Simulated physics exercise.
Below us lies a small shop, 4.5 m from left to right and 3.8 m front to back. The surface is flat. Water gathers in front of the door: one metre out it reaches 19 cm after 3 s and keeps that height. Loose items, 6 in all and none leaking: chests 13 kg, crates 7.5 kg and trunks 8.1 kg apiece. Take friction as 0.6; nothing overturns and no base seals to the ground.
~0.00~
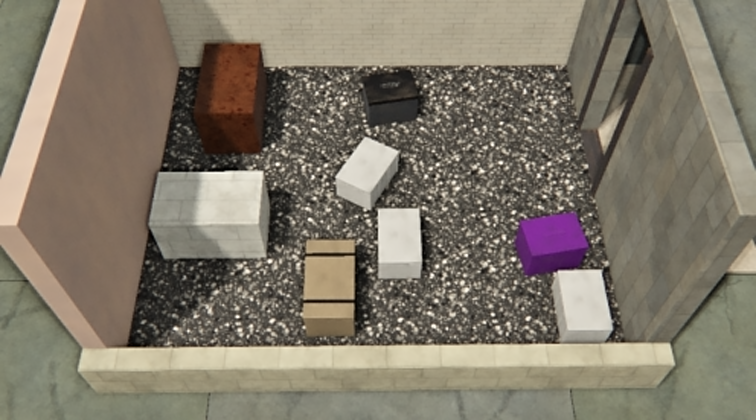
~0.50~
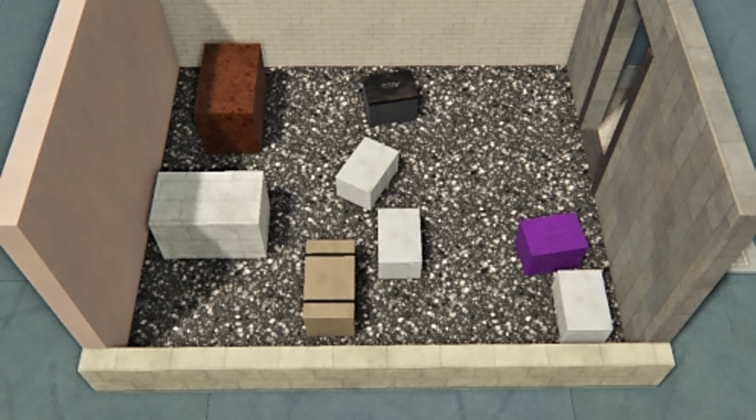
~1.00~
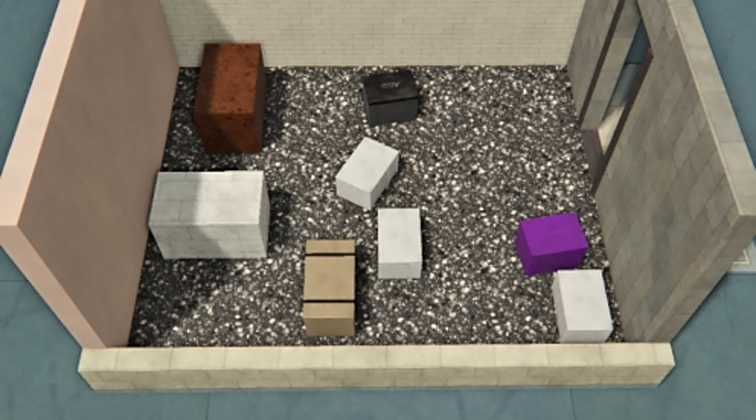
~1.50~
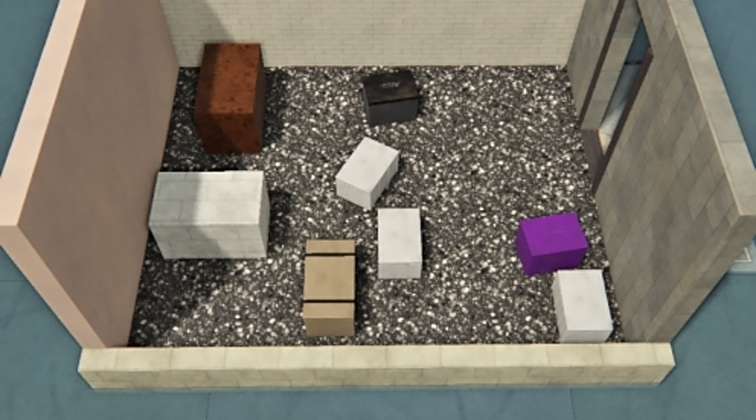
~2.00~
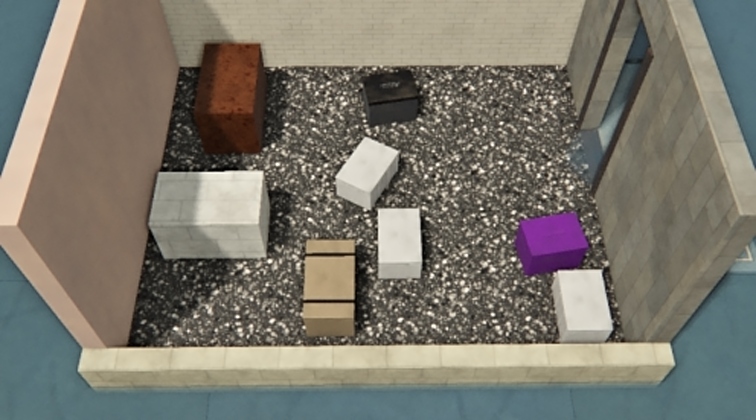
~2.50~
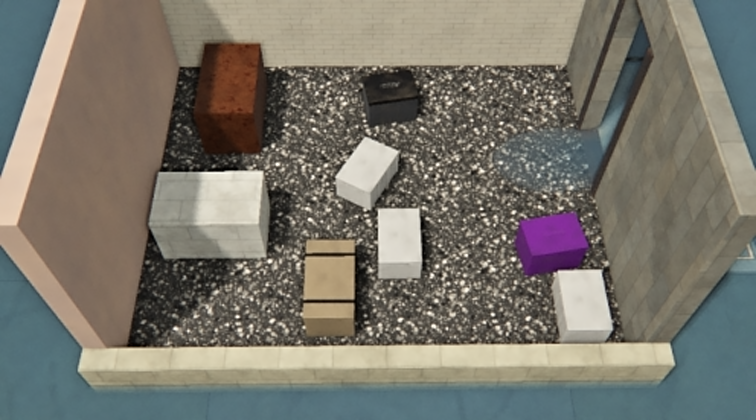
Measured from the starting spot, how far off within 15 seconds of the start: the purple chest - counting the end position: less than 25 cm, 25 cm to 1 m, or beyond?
Purple chest stays put.
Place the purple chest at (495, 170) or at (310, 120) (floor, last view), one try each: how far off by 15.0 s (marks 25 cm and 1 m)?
In turn: It ends far away; it slides a little.
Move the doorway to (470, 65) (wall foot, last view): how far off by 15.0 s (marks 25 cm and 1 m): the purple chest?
In that case the purple chest travels far.
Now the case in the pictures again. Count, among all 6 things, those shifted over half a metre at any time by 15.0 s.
I count 4.
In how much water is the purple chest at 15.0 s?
Roughly 5 cm.
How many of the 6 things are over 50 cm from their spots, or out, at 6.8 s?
1 of them.
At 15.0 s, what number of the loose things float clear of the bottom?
At that moment 5.
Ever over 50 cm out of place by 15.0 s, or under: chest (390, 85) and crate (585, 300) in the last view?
In turn: Over, under.
After 3.5 s the purple chest is near (554, 234), 0.0 m from its start, aground; 0 afloat.
After 6.8 s the purple chest is near (554, 234), 0.0 m from its start, aground; 0 afloat.
After 11.0 s the purple chest is near (554, 234), 0.0 m from its start, aground; 4 afloat.
After 15.0 s the purple chest is near (553, 232), 0.0 m from its start, aground; 5 afloat.
